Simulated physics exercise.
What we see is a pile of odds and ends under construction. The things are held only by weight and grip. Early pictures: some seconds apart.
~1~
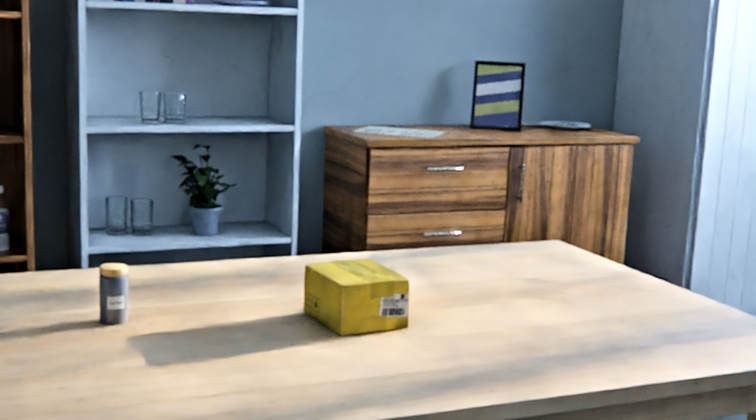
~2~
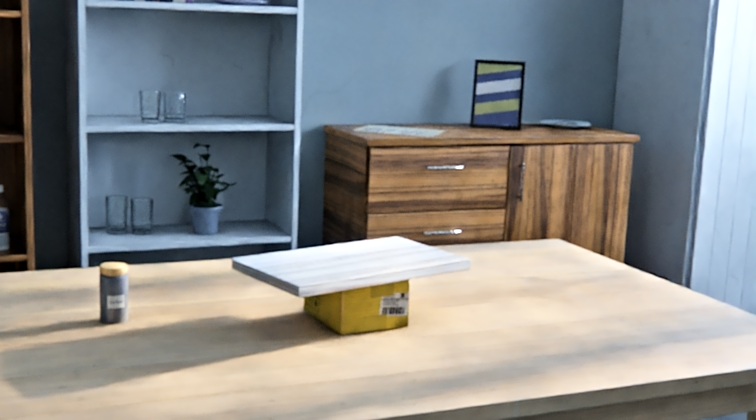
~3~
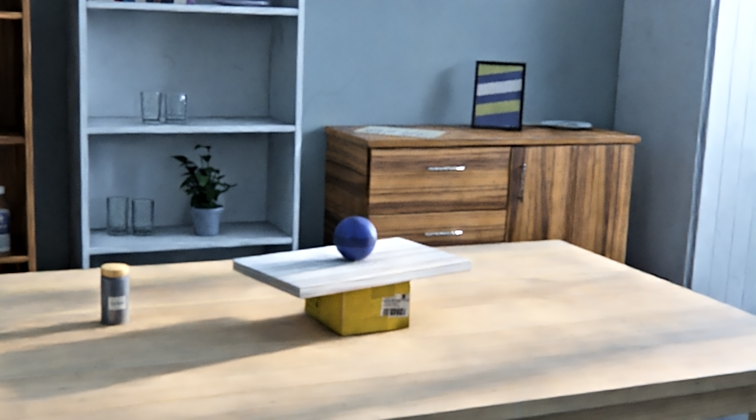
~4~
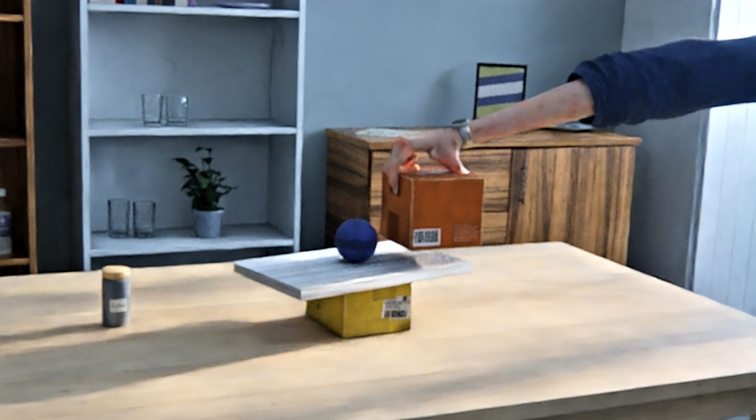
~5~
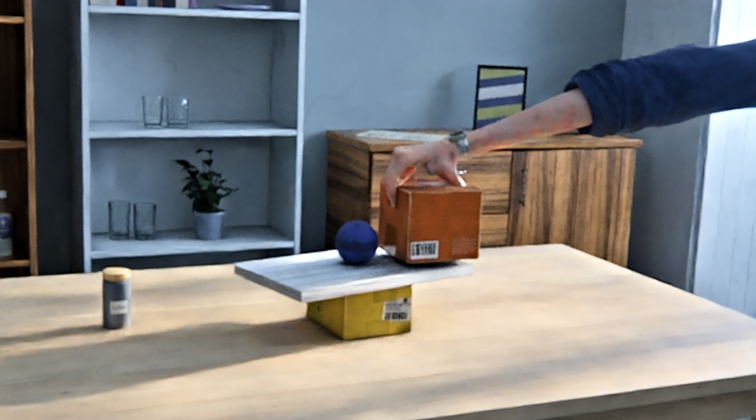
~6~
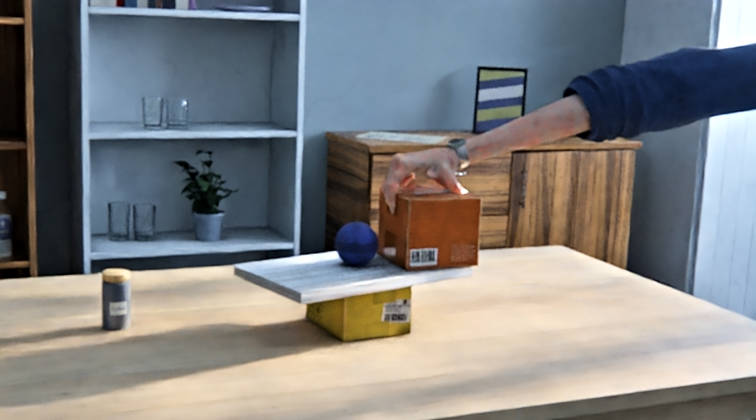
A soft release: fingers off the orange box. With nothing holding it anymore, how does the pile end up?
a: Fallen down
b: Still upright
b.
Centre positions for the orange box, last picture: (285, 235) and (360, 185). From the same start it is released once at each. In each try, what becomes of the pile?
On the first release the pile stays intact, while on the second it caves in.
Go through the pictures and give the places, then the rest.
In the first frame, the last thing is not in view yet; yellow box (356, 295).
In the second frame, the last thing is not in view yet.
In the third frame, the last thing is not in view yet; yellow box (357, 295).
In the fourth frame, on its way; orange box (432, 207); blue ball (356, 240).
In the fifth frame, on its way; orange box (429, 219); yellow box (359, 300).
In the sixth frame, in place under the hand; orange box (428, 226); blue ball (357, 244).
Then, 0.90 s after the last picture, nothing has stirred.
Then, 2.10 s after the last picture, orange box resting near (429, 227).
At rest, all 5 in place. Seen from the same camera at the end, orange box near (429, 227). The pile holds.
